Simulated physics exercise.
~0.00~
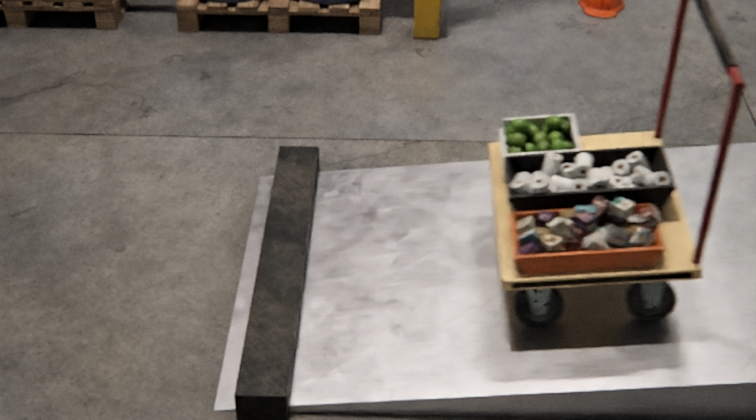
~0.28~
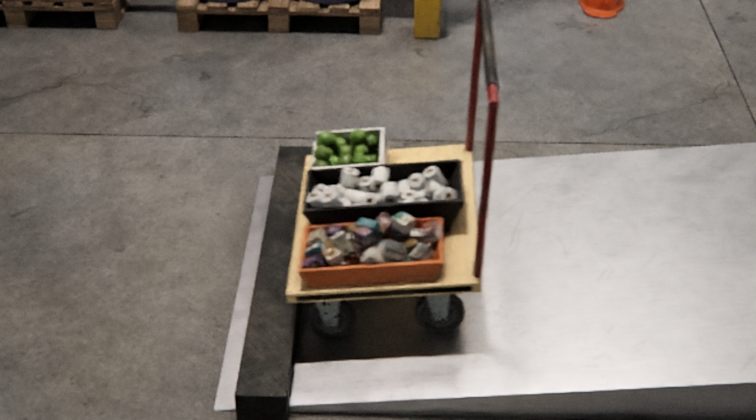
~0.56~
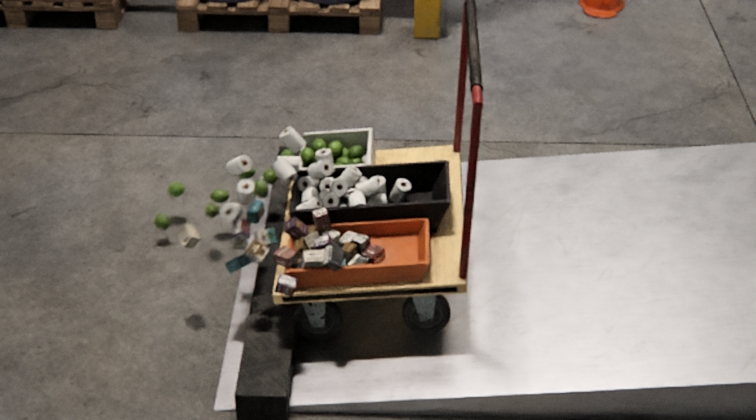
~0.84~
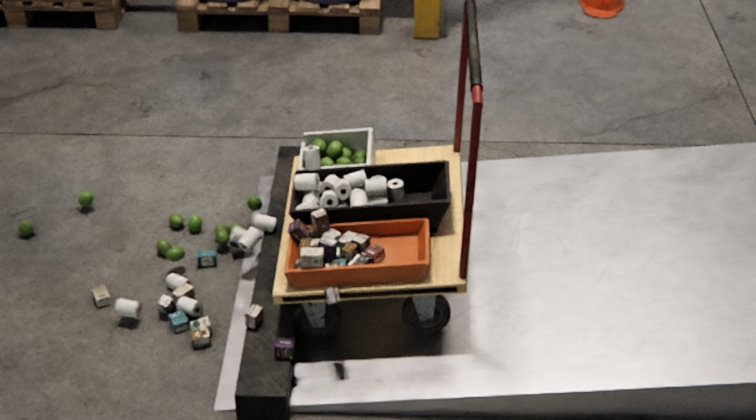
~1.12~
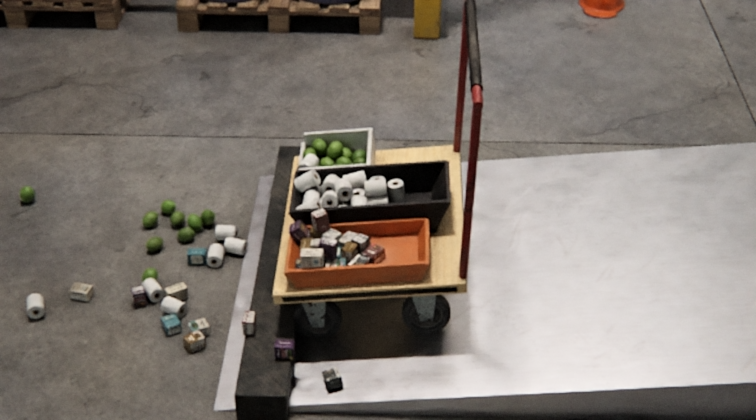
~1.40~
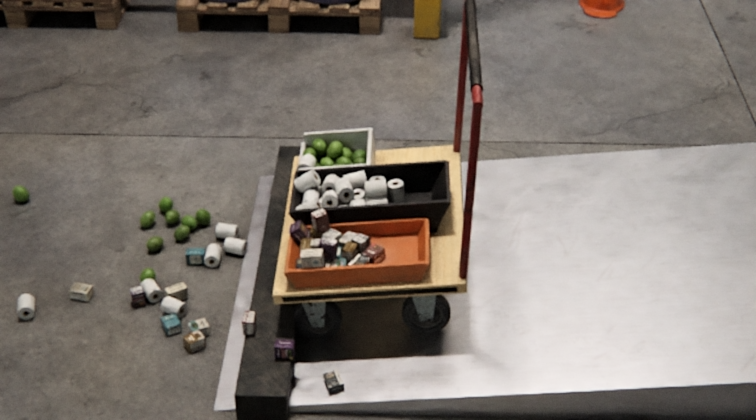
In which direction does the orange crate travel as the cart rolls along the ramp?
The orange crate moves to the left along with the cart until the cart comes to rest at the kerb.
